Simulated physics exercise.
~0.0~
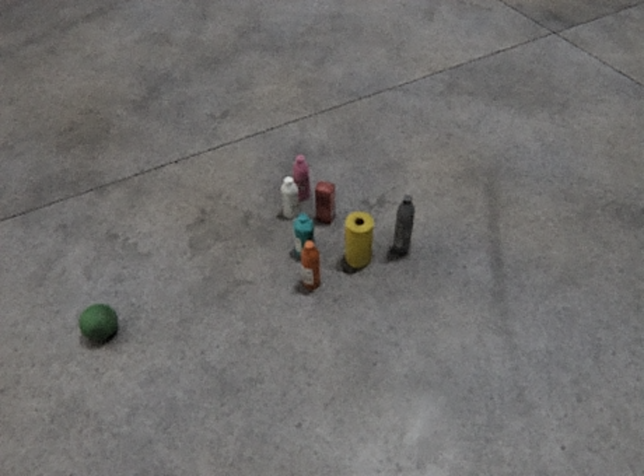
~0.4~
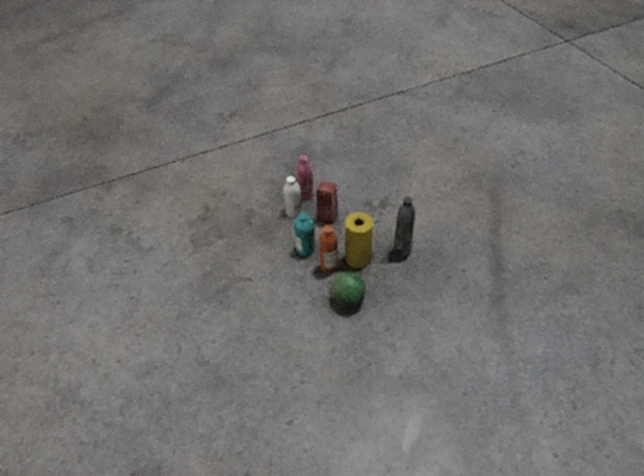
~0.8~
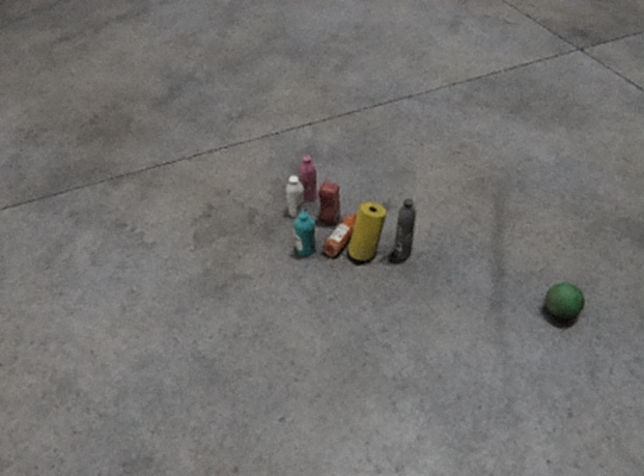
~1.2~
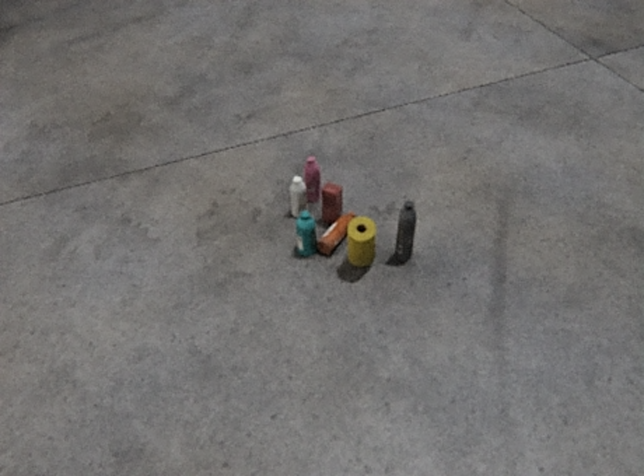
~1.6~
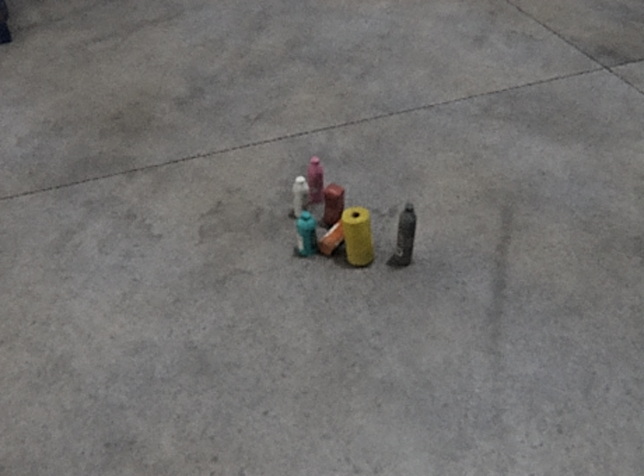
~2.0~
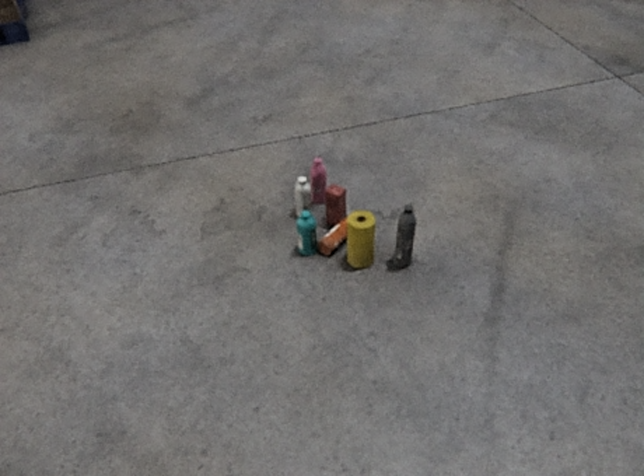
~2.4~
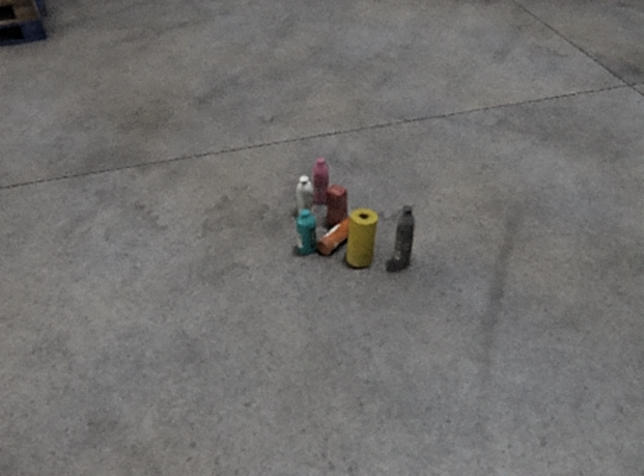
The clip opens on a concrete floor where seven upright bottles, cartons and rolls stand in a loose cluster, with a green ball off to the left. The ball travels right and reaches the front of the group, where the orange bottle shifts right and back. As the ball carries on to the right, the orange bottle topples onto its side and the yellow roll leans over. The ball passes out of view while the roll rocks back and settles nearly upright. At the end only the orange bottle lies on the floor, with the red carton, pink bottle and others still standing.
